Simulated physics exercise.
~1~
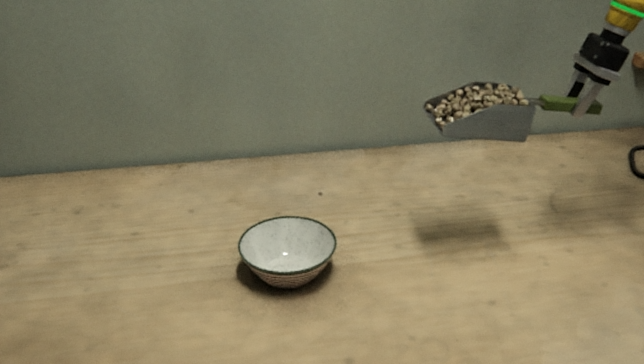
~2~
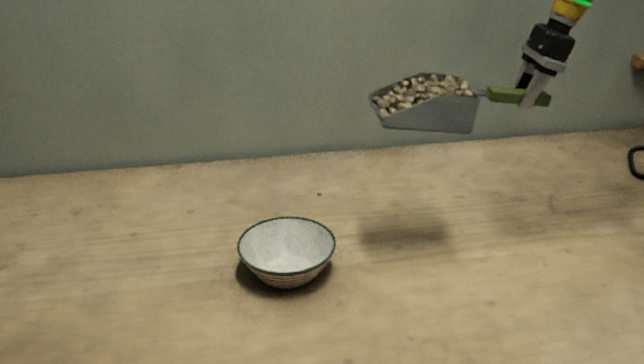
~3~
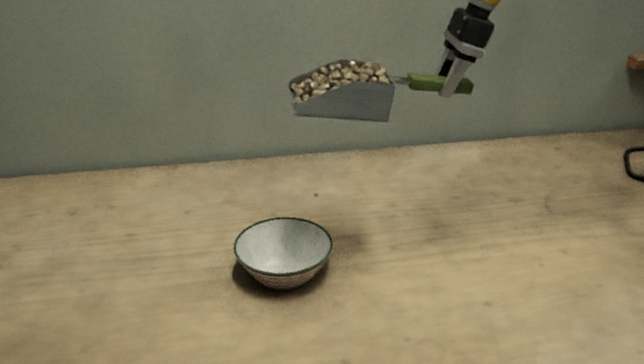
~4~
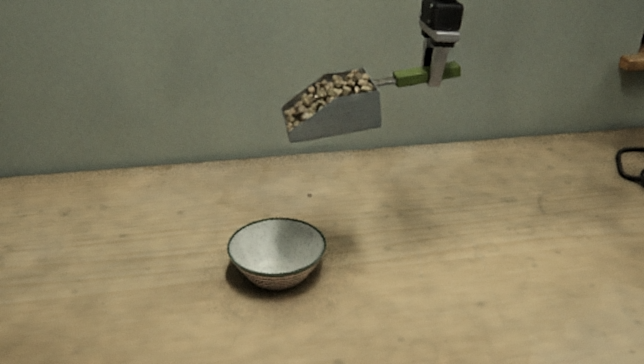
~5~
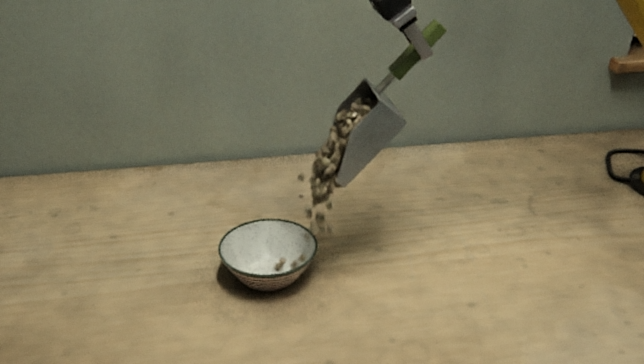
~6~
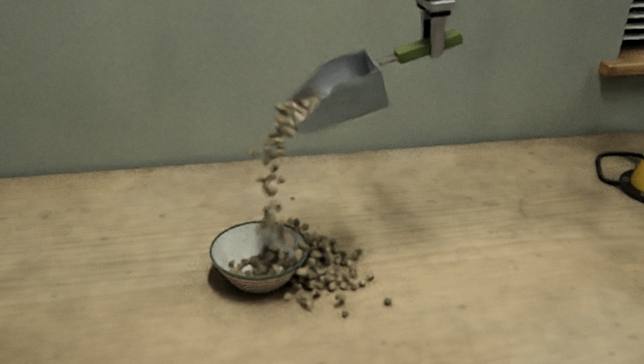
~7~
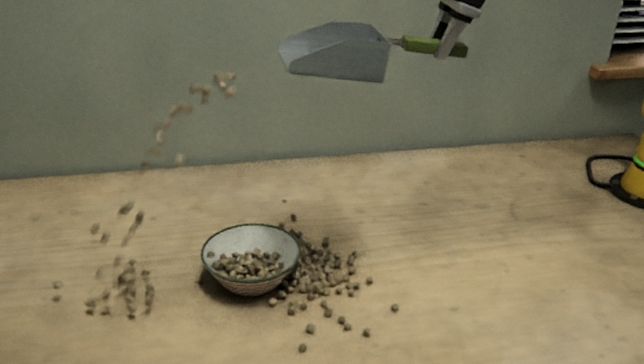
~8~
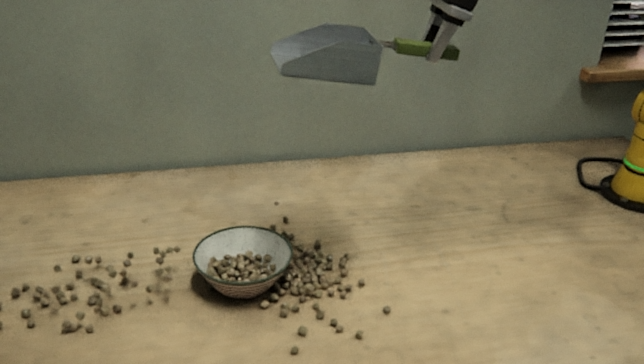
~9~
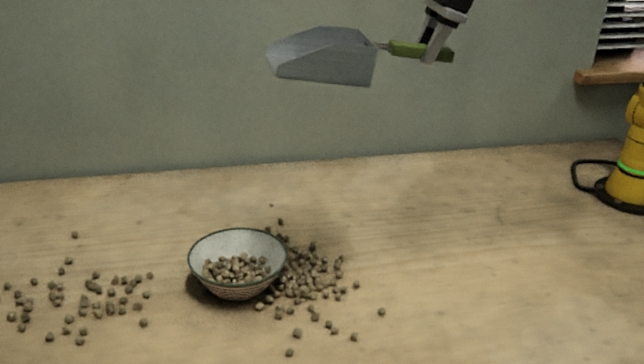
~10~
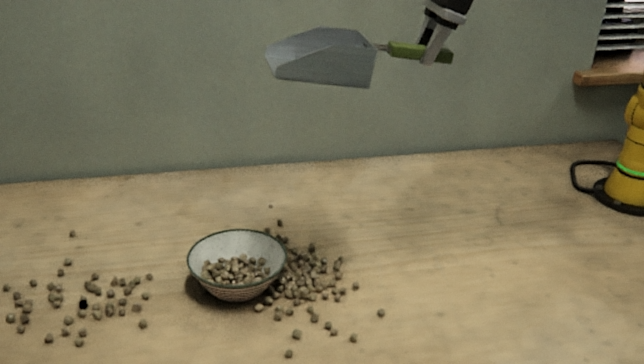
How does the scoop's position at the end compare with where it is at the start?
At the start the scoop is toward the right side of the view, well to the right of the bowl. By the end it is farther left and somewhat higher in view, much closer to being above the bowl.
